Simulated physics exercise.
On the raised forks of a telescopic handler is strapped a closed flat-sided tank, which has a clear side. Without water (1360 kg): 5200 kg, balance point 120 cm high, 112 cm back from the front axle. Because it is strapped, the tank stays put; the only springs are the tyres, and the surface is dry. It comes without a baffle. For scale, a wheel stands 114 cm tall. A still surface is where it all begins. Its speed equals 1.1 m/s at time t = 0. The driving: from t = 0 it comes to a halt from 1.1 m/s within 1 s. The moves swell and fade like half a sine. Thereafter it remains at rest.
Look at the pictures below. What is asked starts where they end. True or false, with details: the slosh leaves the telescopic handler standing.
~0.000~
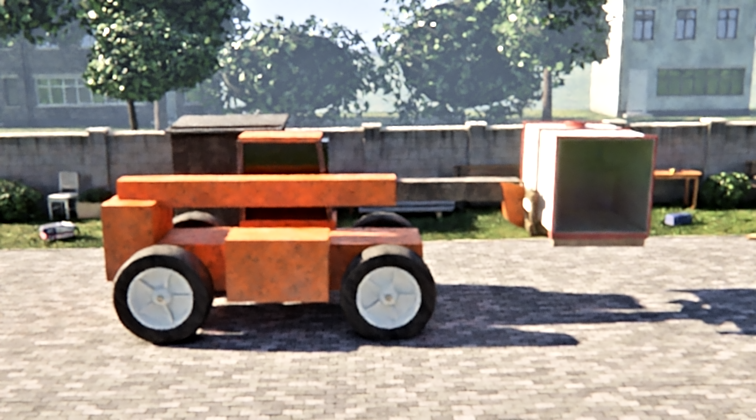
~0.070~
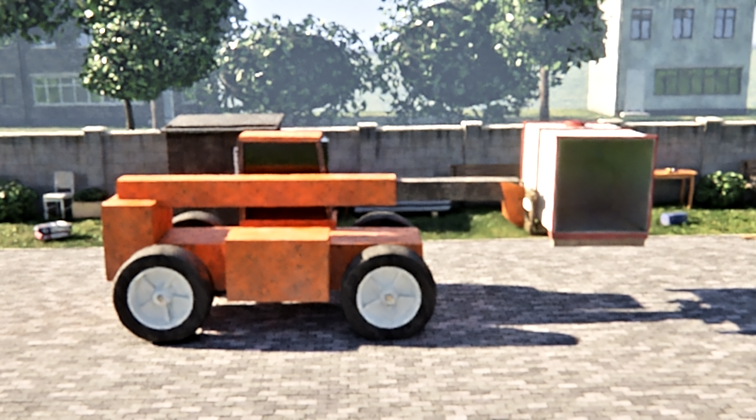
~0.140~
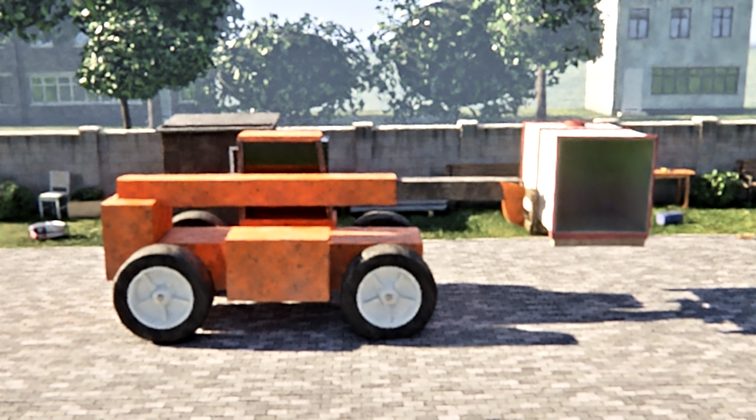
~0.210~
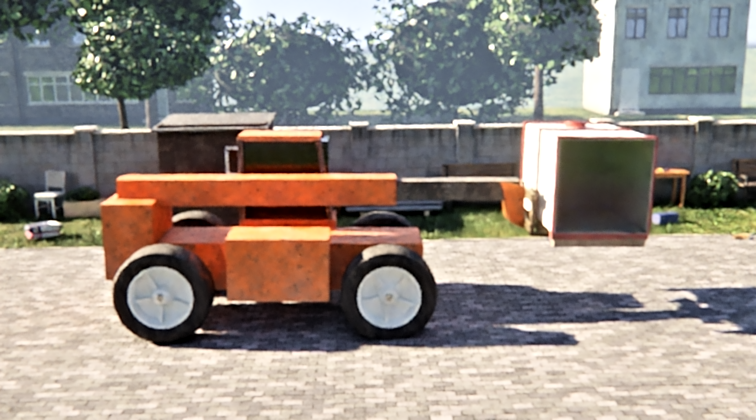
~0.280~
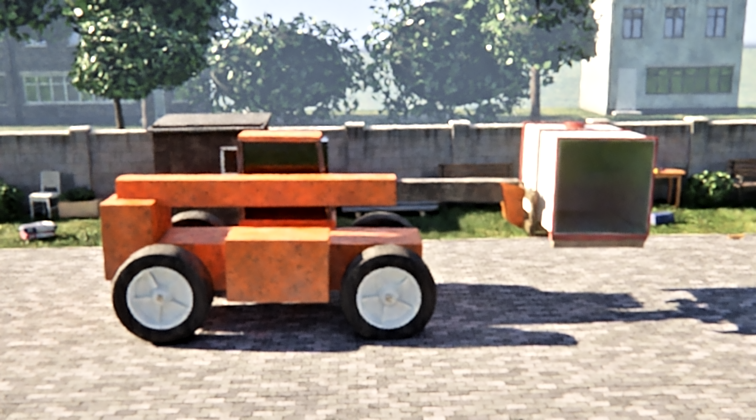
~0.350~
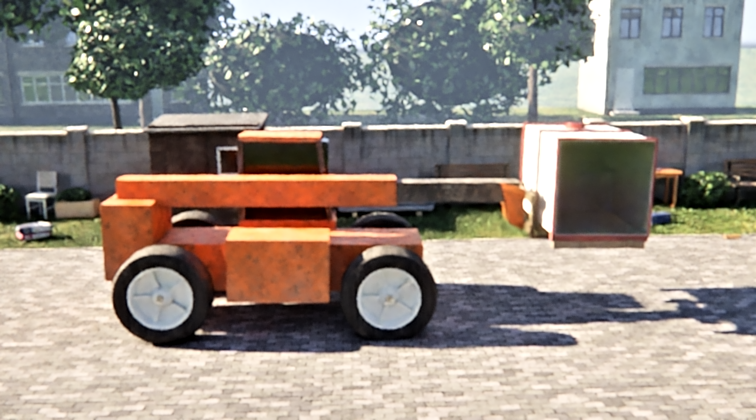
True, with no lift at all.
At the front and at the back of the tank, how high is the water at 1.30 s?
Approx. 62 cm front, approx. 82 cm back.
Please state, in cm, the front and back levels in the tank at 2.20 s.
Measured: Front = 80 cm, back = 62 cm.
By 0.55 s the lean is 0°, wheels down; the liquid stands 61 cm at the back and 80 cm at the front.
By 1.30 s the lean is 0°, wheels down; the liquid stands 82 cm at the back and 62 cm at the front.
By 2.20 s the lean is 0°, wheels down; the liquid stands 62 cm at the back and 81 cm at the front.
By 3.98 s no wheel has left the ground; at worst the lighter axle bore 0 per cent of the weight.
